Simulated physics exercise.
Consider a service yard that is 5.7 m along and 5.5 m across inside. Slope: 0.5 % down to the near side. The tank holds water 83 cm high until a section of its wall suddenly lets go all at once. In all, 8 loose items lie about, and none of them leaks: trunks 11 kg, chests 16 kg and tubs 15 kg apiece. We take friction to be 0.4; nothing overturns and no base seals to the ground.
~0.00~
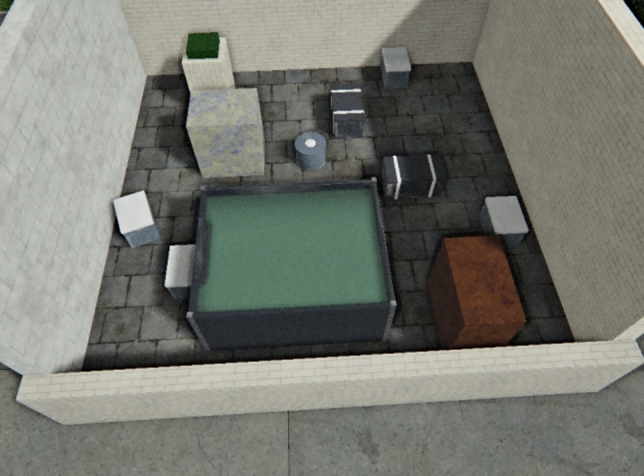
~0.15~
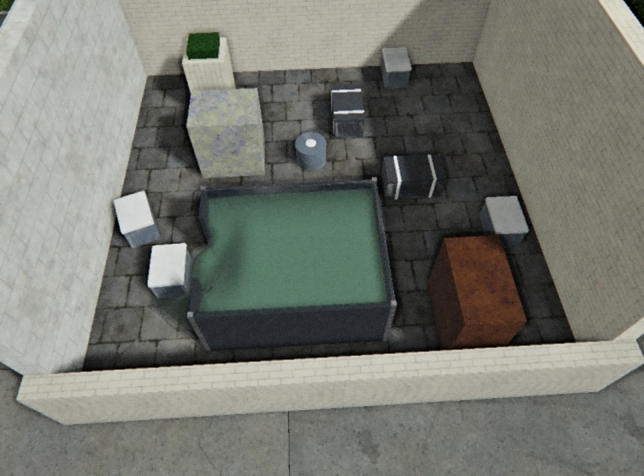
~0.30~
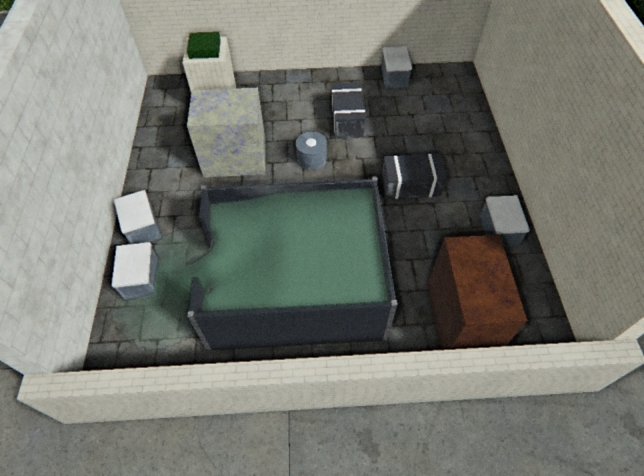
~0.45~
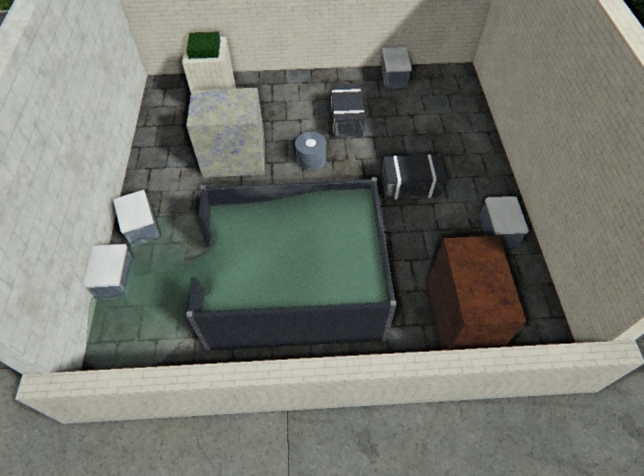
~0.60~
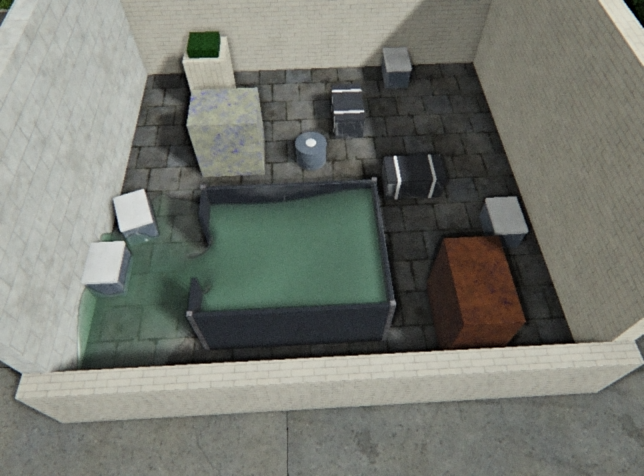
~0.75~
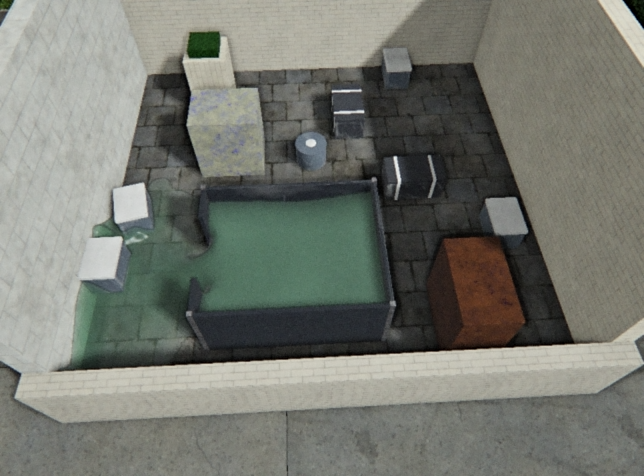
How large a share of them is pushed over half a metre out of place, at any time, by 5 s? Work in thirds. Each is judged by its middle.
The share is at least two thirds.
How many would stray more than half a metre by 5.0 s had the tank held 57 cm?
Count: 3.
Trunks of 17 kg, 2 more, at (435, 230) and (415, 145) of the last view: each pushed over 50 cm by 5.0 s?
In the order asked they come out inside the limit, inside the limit.
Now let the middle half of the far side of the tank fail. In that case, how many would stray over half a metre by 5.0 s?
The answer would then be 7.
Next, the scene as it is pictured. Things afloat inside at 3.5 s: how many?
My tally comes to 3.
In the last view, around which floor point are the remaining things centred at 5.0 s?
Around (349, 128).
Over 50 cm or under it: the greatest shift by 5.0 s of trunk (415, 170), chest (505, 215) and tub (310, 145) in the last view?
Beyond the mark, within the mark, within the mark.
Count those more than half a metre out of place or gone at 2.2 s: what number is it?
2.
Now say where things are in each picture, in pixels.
A chest at (184, 264), on the bottom; a chest at (133, 211) rests on the ground; 3.1 m2 under water; 0 of 8 have shifted, in the first frame.
A chest at (167, 264) rests on the ground, 21 cm from its start; a chest at (133, 211), on the bottom; 3.6 m2 under water; 1 of 8 have shifted, in the second frame.
A chest at (131, 263), on the bottom, 64 cm from its start; a chest at (133, 210), on the bottom; water covers 4.6 m2; 1 of 8 have shifted, in the third frame.
A chest at (105, 264), on the bottom, 95 cm from its start; a chest at (133, 210) rests on the ground; 5.5 m2 under water; 1 of 8 have shifted, in the fourth frame.
A chest at (103, 261), afloat, 95 cm from its start; a chest at (132, 209), on the bottom; water covers 5.9 m2; 1 of 8 have shifted, in the fifth frame.
A chest at (100, 257), afloat, 95 cm from its start; a chest at (130, 201) rests on the ground, 14 cm from its start; 6.2 m2 under water; 2 of 8 have shifted, in the sixth frame.
After 1.1 s 2 of 8 are over 50 cm from their spots; 1 afloat.
After 2.2 s 2 of 8 are over 50 cm from their spots; 2 afloat.
After 3.5 s 3 of 8 are over 50 cm from their spots; 3 afloat.
After 5.0 s 6 of 8 are over 50 cm from their spots, and 6 have been at some point; 4 afloat.
